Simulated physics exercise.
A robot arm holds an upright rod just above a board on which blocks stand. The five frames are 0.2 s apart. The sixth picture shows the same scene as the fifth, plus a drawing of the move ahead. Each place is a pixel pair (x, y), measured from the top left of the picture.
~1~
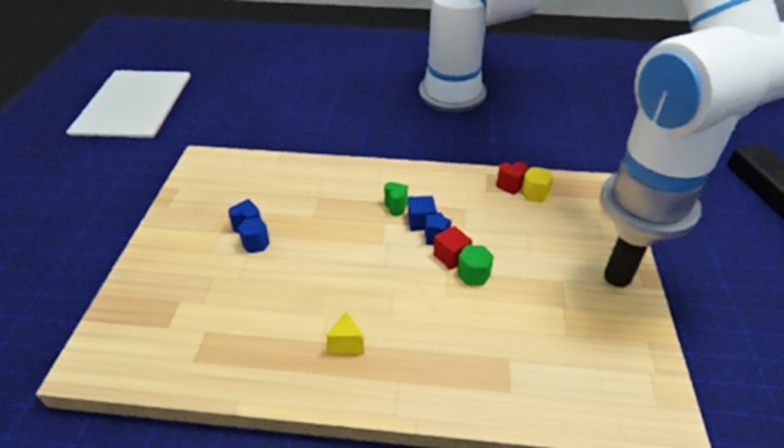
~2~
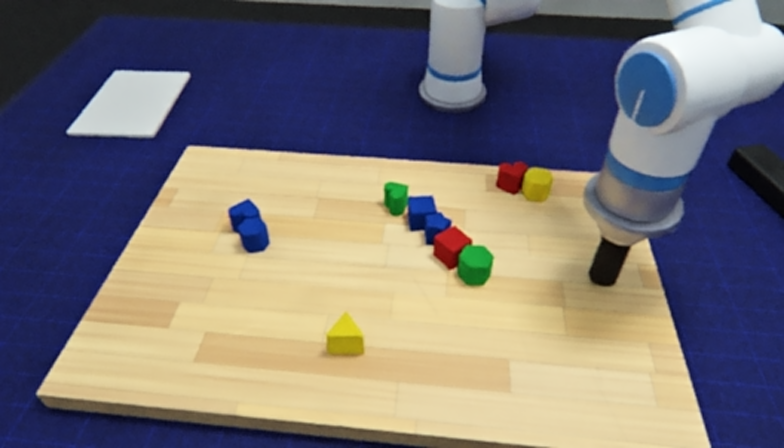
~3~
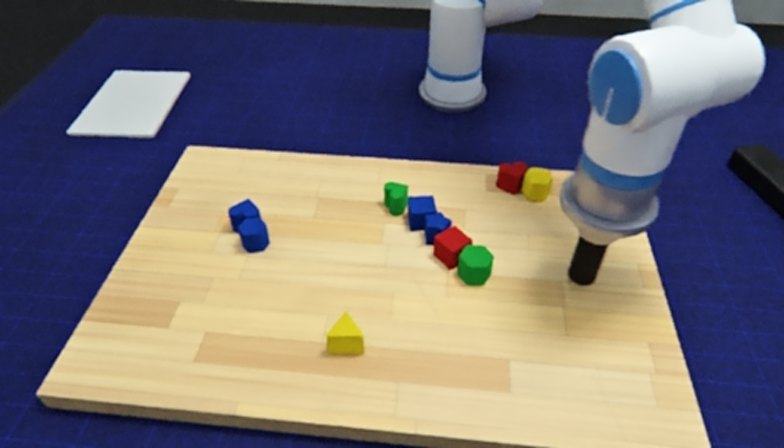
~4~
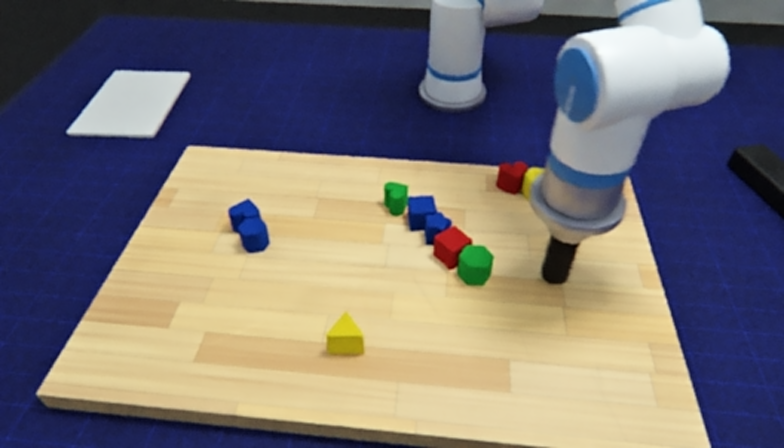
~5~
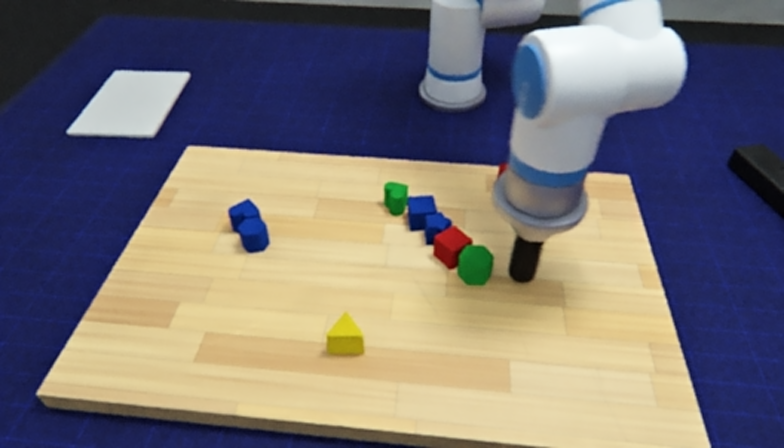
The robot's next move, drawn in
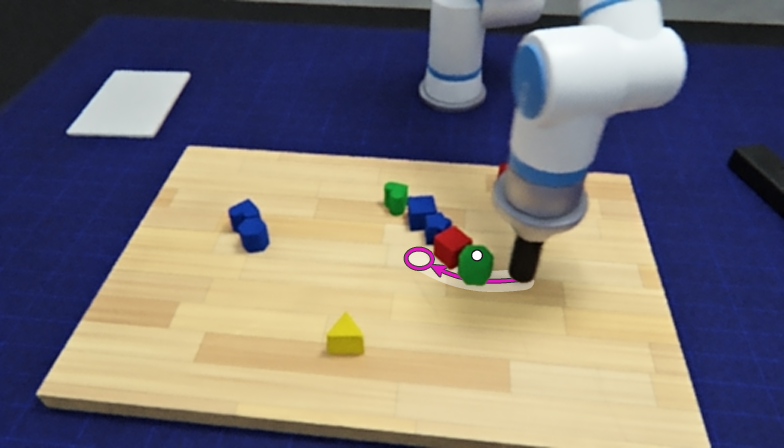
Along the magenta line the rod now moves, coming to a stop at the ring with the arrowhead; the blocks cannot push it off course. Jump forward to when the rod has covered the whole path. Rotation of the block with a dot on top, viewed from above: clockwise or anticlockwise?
It ends up turned anticlockwise.
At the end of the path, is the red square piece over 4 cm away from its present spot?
I expect so.
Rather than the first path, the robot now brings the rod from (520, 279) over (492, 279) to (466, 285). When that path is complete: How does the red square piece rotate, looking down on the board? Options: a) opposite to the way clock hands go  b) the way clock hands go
Letter b.
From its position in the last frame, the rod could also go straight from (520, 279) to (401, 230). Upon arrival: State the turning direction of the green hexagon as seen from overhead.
From the top, the block rotates counterclockwise.
Drawn move, from (520, 279) over (485, 281) and (449, 274) to (419, 259); the dot is on the green hexagon.
On the path given first. One third of the way, rod at (485, 274); blue square piece at (421, 201); blue star at (432, 218), turned 25° clockwise; red square piece at (437, 237), turned 15° clockwise; green hexagon at (457, 256).
Two thirds of the way, rod at (449, 267); blue square piece at (422, 199), turned 10° anticlockwise; blue star at (428, 217), turned 60° clockwise; red square piece at (410, 233), turned 80° clockwise; green hexagon at (420, 256), turned 45° anticlockwise.
At the end, rod at (420, 252); blue square piece at (422, 199), turned 10° anticlockwise; blue star at (428, 217), turned 60° clockwise; red square piece at (398, 228), turned 90° clockwise; green hexagon at (400, 255), turned 80° anticlockwise.
